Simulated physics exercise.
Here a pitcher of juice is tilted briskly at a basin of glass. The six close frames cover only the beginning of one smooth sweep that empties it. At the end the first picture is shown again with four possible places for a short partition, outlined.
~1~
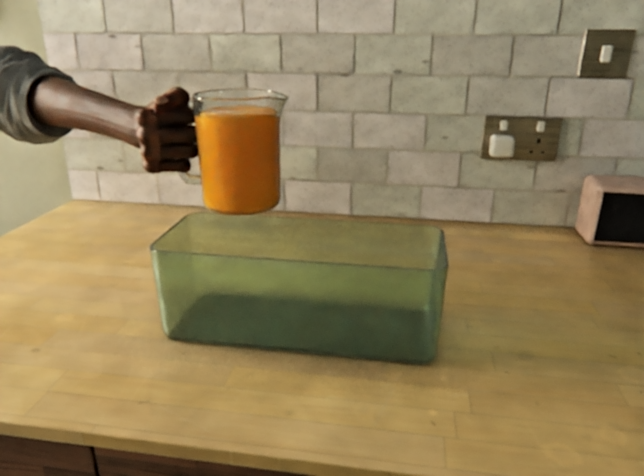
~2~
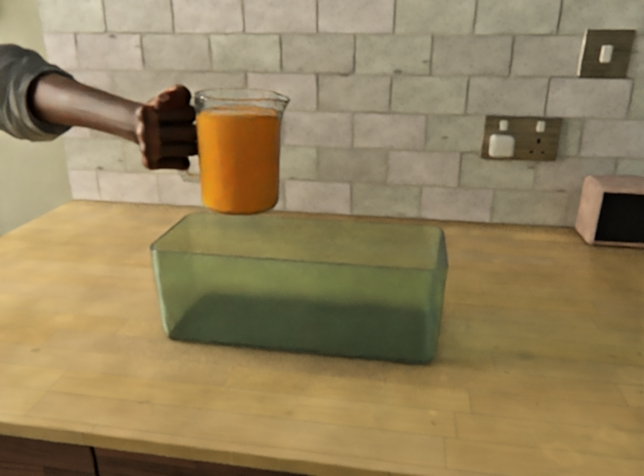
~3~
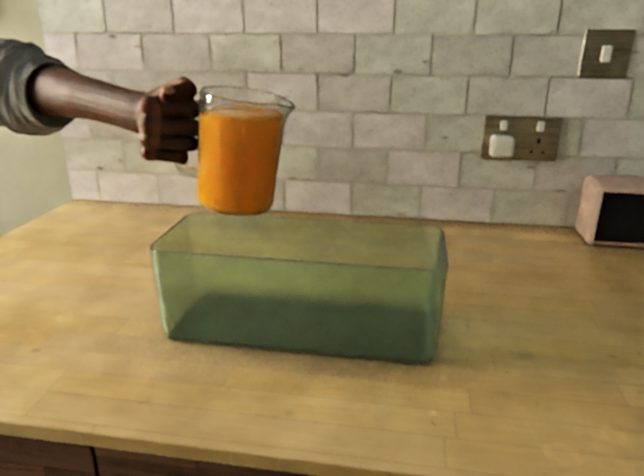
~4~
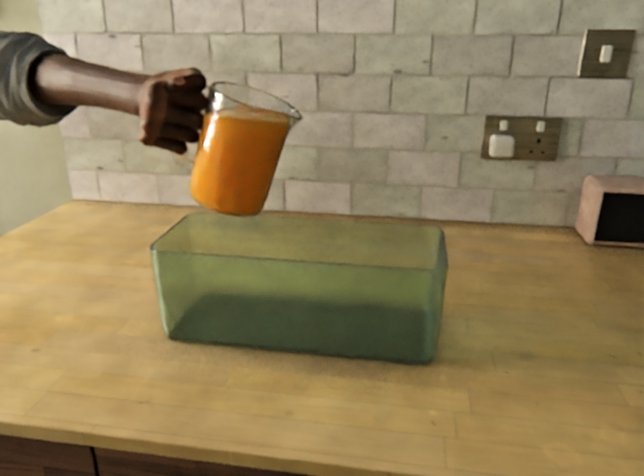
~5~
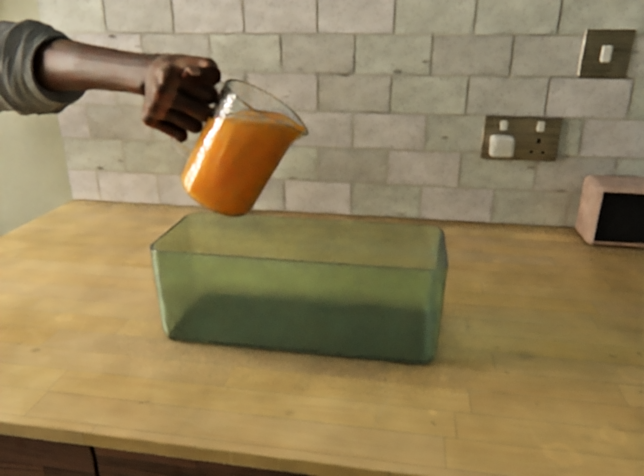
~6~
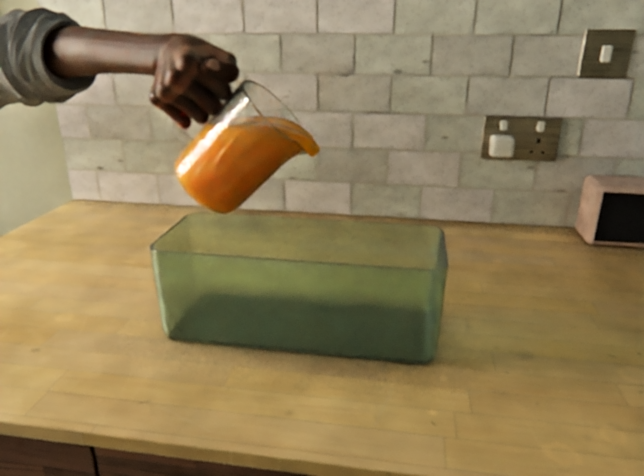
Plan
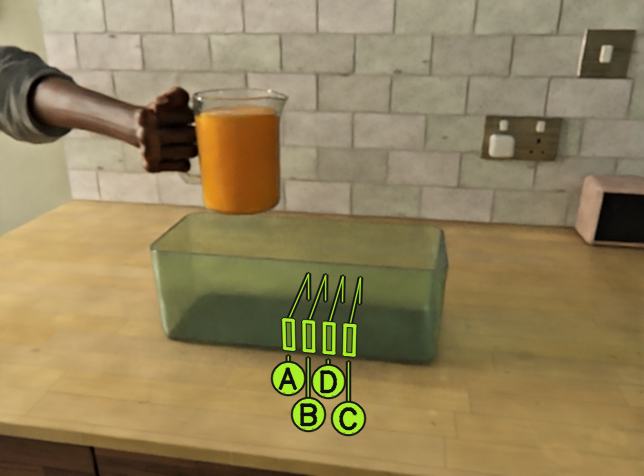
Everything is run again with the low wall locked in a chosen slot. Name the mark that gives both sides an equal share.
Take C.
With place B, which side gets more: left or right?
More ends on the right.
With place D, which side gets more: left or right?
The right side.
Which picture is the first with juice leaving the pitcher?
In picture 6.
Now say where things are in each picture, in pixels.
The first frame shows upright, lip at (286, 98); basin from (166, 334) to (436, 360); nothing has left yet.
The second frame shows tipped about 2°, lip at (288, 100); nothing has left yet.
The third frame shows tipped about 8°, lip at (293, 106); nothing has left yet.
The fourth frame shows tipped about 18°, lip at (300, 117); nothing has left yet.
The fifth frame shows tipped about 31°, lip at (307, 133); nothing has left yet.
The sixth frame shows tipped about 45°, lip at (309, 150); juice is over the lip, down to (309, 150).
On the marked copy, A at (288, 356); B at (308, 358); C at (348, 362); D at (328, 360).
With A, about 3 % ends left of the wall and 95 % right of it.
With B, about 5 % ends left of the wall and 94 % right of it.
With C, about 45 % ends left of the wall and 54 % right of it.
With D, about 10 % ends left of the wall and 89 % right of it.
